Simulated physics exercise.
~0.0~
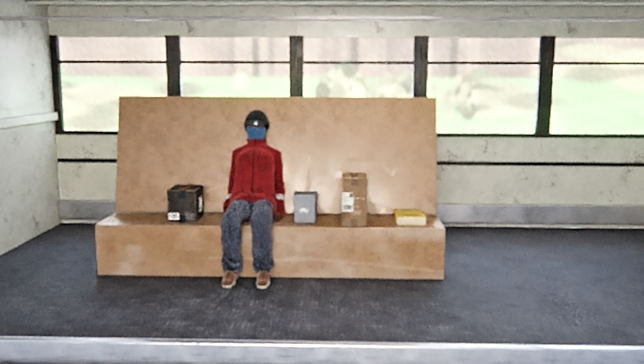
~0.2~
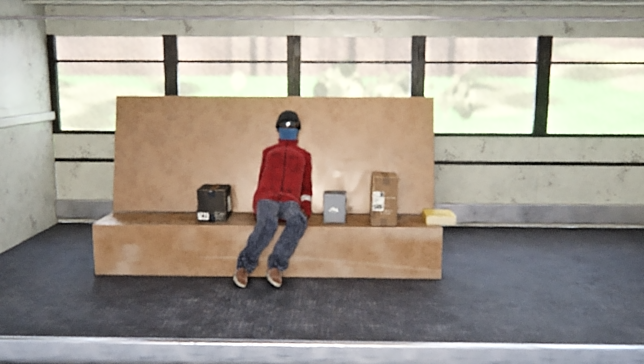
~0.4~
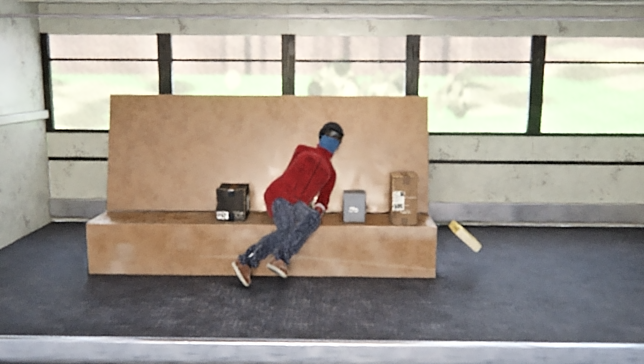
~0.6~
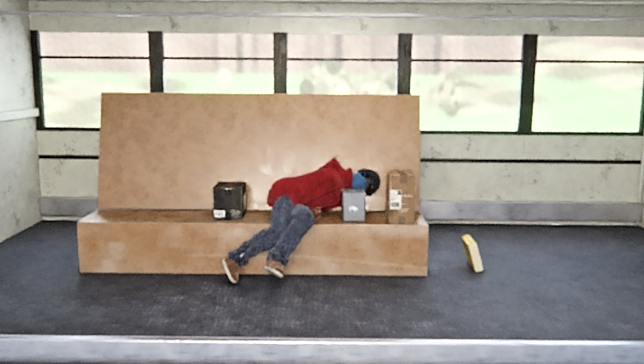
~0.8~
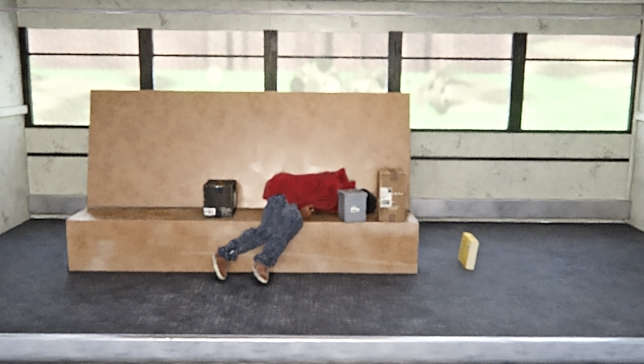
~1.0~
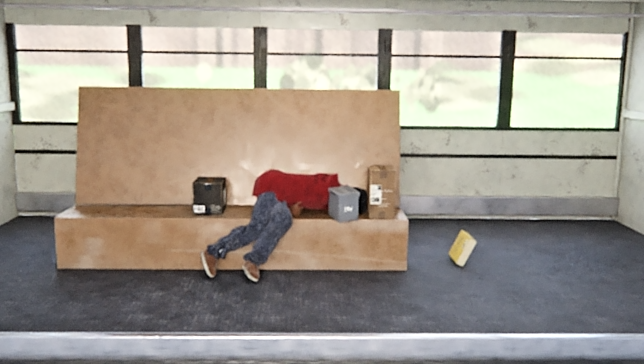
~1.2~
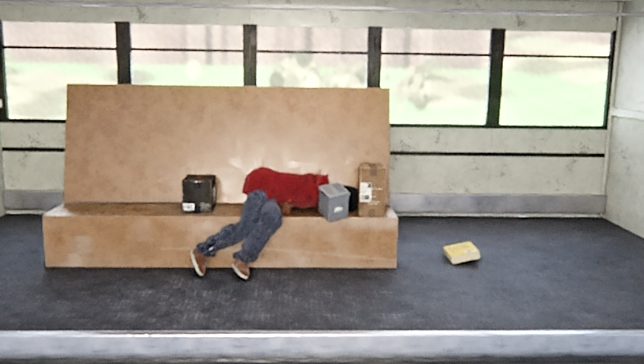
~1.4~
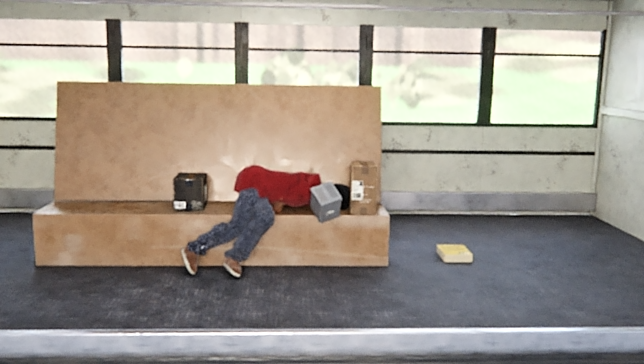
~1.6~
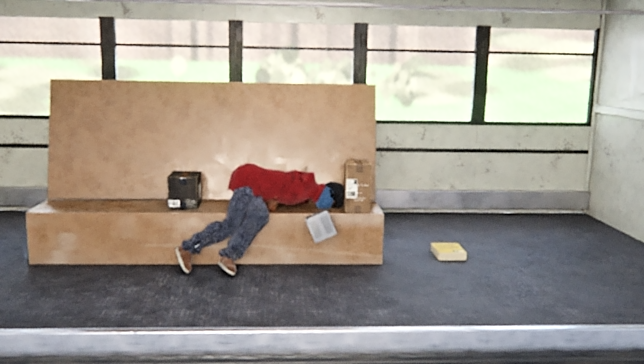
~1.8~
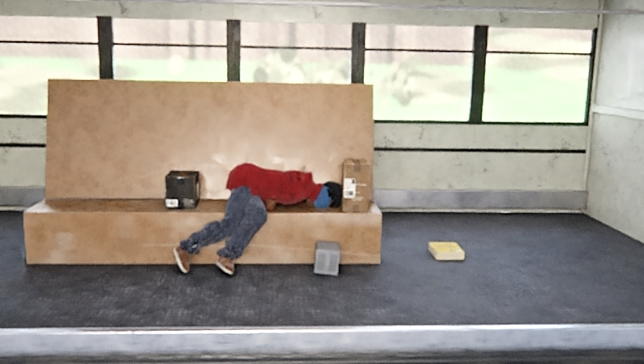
A seated sleeper slumps right across the bench as a yellow folder, then a grey tub, drops off.
